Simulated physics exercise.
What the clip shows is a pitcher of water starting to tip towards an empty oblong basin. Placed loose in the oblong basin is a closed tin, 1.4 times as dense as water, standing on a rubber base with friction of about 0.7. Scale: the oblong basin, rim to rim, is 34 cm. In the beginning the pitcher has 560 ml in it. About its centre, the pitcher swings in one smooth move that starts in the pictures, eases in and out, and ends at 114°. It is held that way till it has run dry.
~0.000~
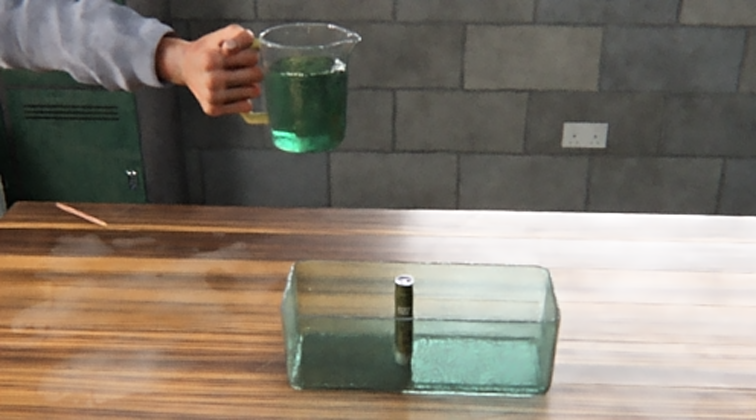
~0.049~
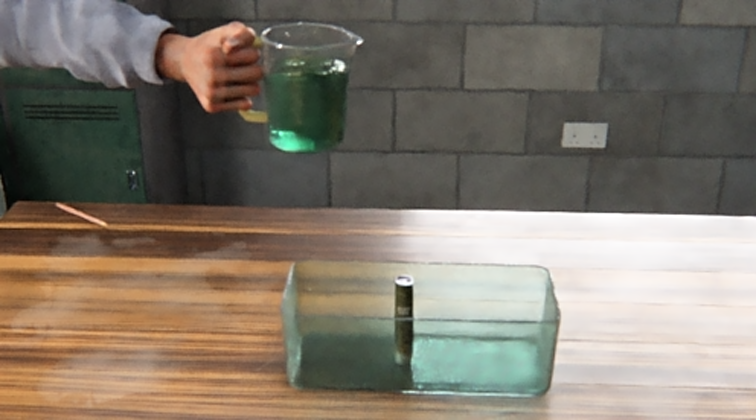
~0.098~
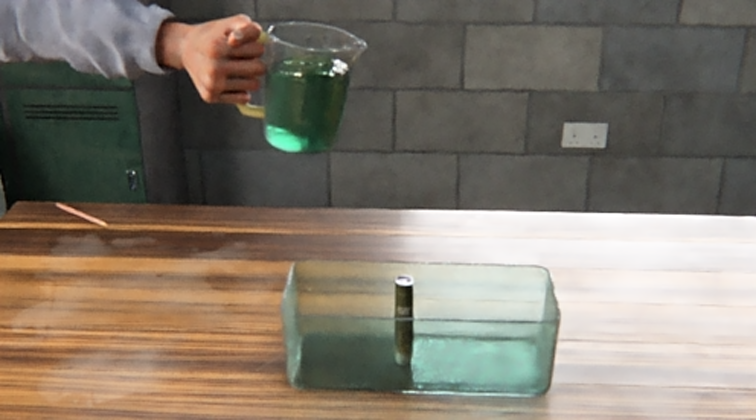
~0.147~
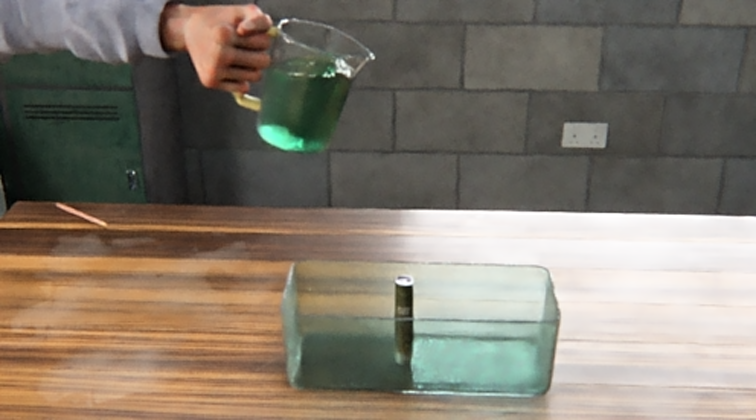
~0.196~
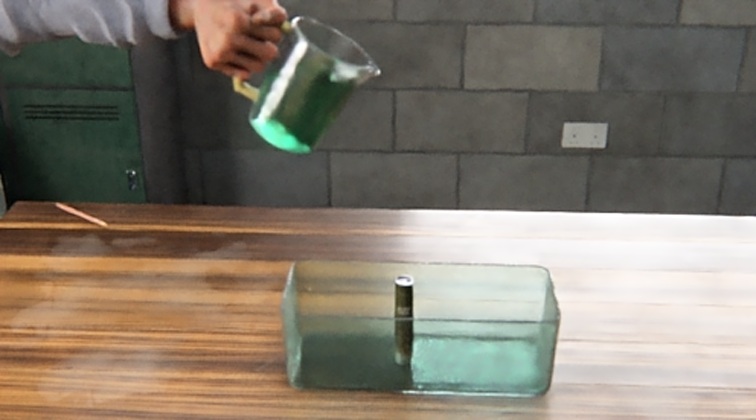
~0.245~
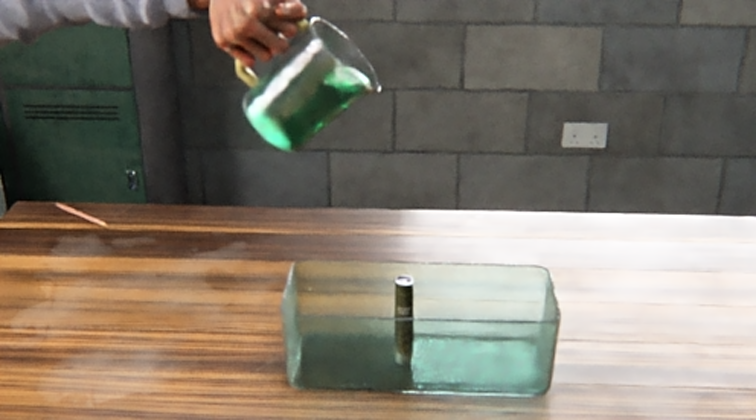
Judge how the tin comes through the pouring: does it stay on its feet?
It ends up erect.
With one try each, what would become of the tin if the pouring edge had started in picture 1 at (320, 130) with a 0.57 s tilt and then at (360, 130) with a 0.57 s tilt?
In the first try it remains standing; in the second it comes down.
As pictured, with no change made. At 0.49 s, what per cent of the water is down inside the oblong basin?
About 2 per cent.
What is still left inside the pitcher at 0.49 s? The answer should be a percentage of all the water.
I reckon about 54 in a hundred is still held.
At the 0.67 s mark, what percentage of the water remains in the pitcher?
Close to 9 percent of the whole amount.
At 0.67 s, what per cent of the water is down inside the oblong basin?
Roughly 54 percent of it.
By 0.49 s the tilt is 109° and 54 per cent is still to pour; the tin stands where it began.
By 0.67 s the tilt is 114° and 9 per cent is still to pour; the tin stands where it began.
By 0.86 s the tilt is 114° and 0 per cent is still to pour; the tin stands where it began.
By 1.07 s the tilt is 114° and 0 per cent is still to pour; the tin stands where it began.
At rest the tin stands where it began.
